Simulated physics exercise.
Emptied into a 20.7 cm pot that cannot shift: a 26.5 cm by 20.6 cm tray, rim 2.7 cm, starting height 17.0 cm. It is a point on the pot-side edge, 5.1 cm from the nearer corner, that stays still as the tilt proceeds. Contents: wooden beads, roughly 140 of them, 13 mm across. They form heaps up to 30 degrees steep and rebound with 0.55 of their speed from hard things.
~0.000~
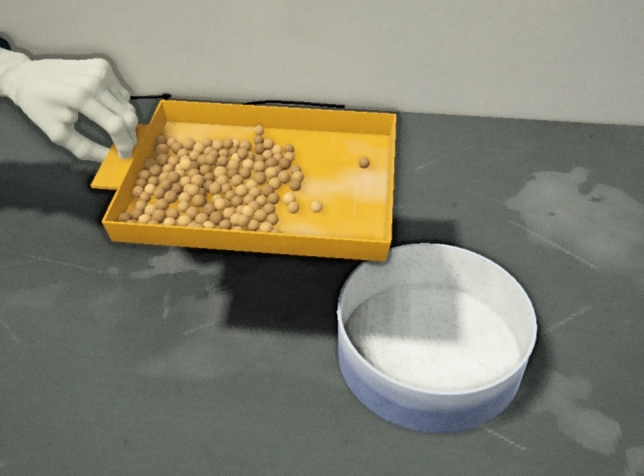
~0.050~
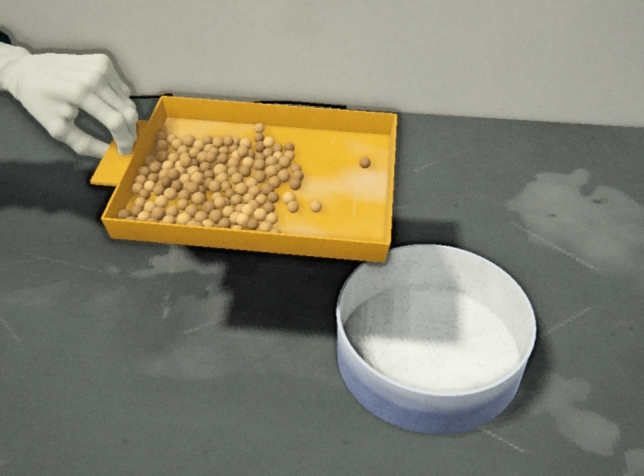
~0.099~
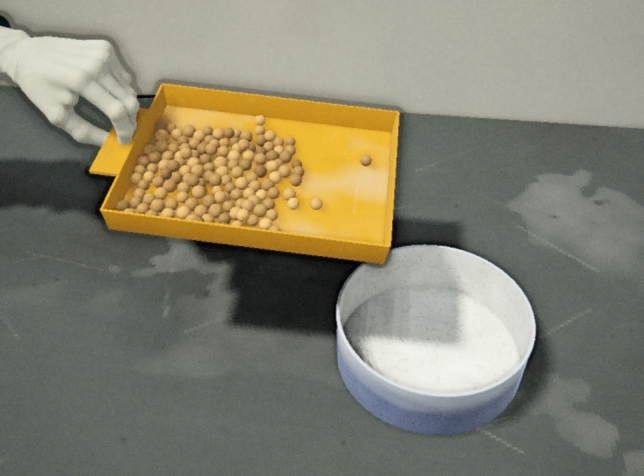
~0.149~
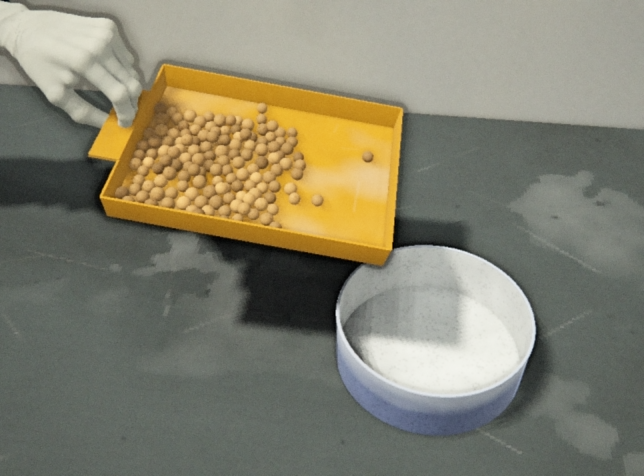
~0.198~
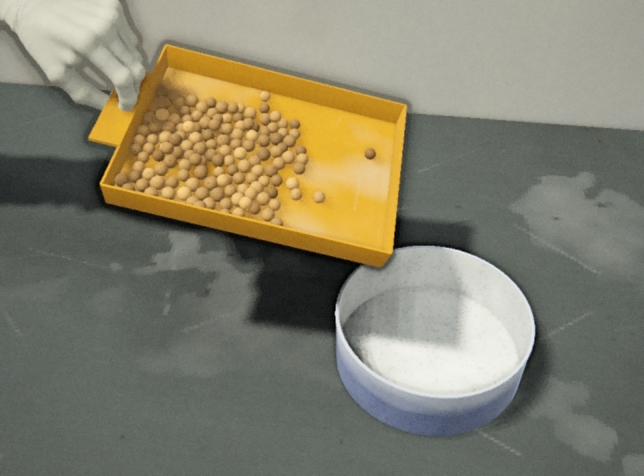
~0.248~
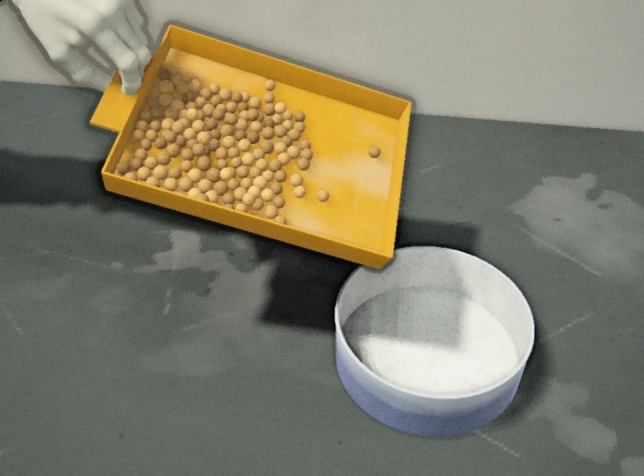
We see a pale hand gripping the tab of a yellow tray of wooden beads beside a white and blue pot; the tray starts nearly level, then its left side rises steadily, slanting it toward the pot, while the beads barely shift.
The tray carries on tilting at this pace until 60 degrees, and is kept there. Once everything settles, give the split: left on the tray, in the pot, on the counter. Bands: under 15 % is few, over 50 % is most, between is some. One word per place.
Tray: Most, pot: Some, counter: Few.
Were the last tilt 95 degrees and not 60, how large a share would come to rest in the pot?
I'd expect some 100 per cent in the pot.
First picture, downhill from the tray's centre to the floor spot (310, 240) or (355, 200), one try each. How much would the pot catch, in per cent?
I'd put it at roughly 5 per cent for the first tilt and roughly 20 per cent for the second.
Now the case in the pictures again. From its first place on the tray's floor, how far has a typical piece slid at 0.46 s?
It has moved some 5 cm from its start.
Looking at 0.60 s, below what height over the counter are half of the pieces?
Roughly 22 cm.
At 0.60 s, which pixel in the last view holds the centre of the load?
Roughly (343, 190).
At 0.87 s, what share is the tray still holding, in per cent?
It's roughly 85 percent.
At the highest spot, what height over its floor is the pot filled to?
Roughly 1.5 cm up.
After 0.46 s, tilt 40 degrees; the tray holds 100 %, the pot 0 %.
Then, at 0.60 s, tilt 54 degrees; the tray holds 100 %, the pot 0 %.
Then, at 0.87 s, tilt 60 degrees; the tray holds 85 %, the pot 5 %.
By 2.0 s all is still; tray 75 %, pot 25 %, counter 0 %.
